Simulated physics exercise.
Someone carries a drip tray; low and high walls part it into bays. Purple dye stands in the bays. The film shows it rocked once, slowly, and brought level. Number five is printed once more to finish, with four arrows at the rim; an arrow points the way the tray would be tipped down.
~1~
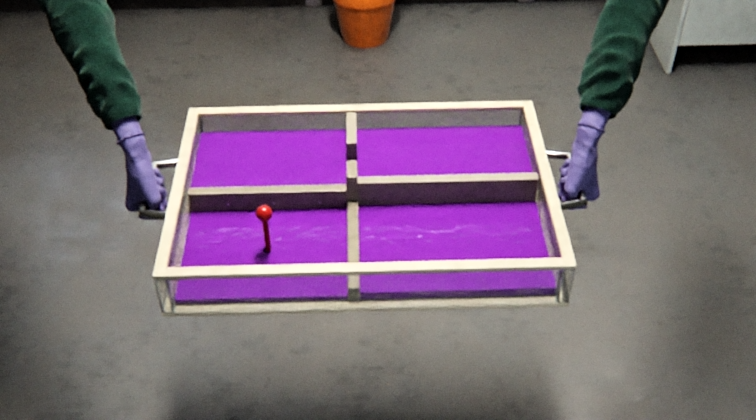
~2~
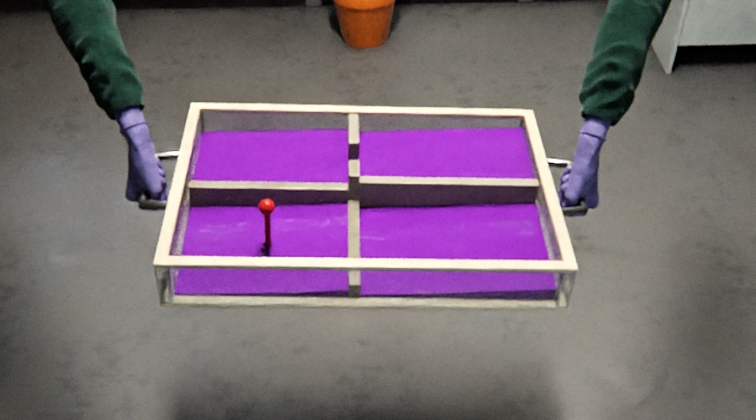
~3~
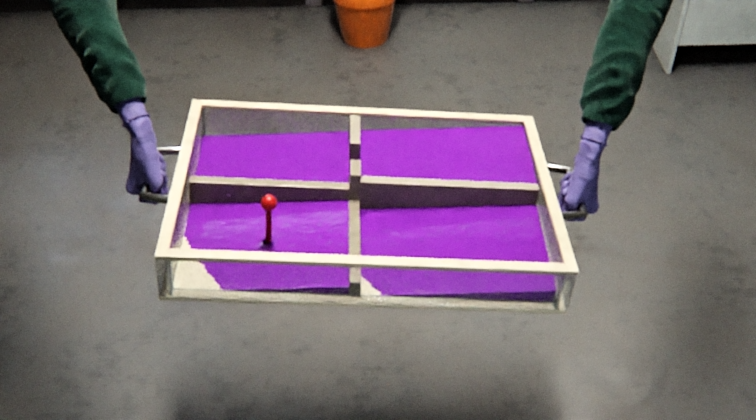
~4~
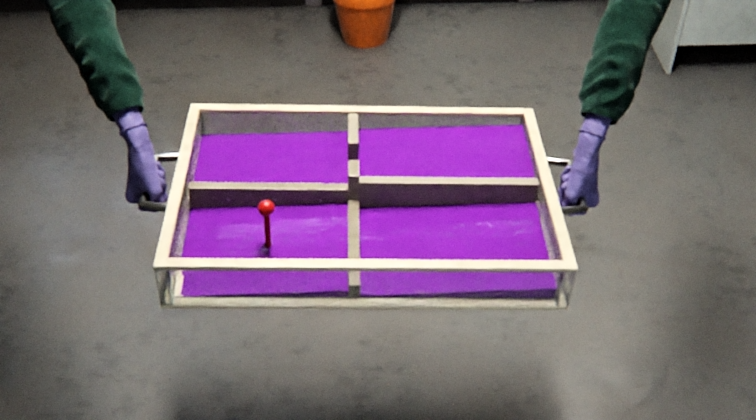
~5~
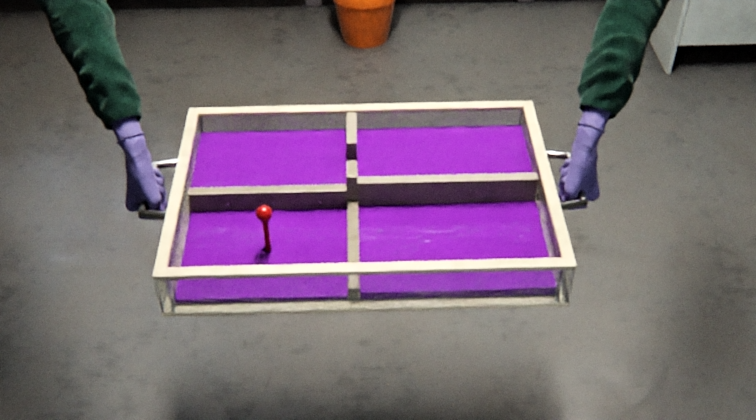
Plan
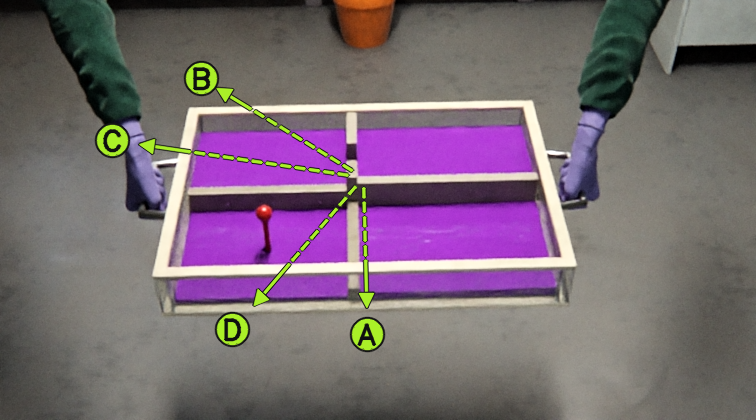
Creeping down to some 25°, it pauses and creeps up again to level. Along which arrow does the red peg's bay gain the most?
The answer is arrow A.
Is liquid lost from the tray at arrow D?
Yes, some is lost.
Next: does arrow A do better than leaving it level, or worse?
Arrow A is better.
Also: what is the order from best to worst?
A, D, C, B.
On the marked copy, A ends at (366, 302); B ends at (221, 90); C ends at (144, 145); D ends at (257, 301).
For arrow A, about 33 % of the liquid ends in the peg's bay; nothing spills.
For arrow B, about 5 % of the liquid ends in the peg's bay; about 73 % goes over the rim.
For arrow C, about 13 % of the liquid ends in the peg's bay; about 65 % goes over the rim.
For arrow D, about 23 % of the liquid ends in the peg's bay; about 71 % goes over the rim.
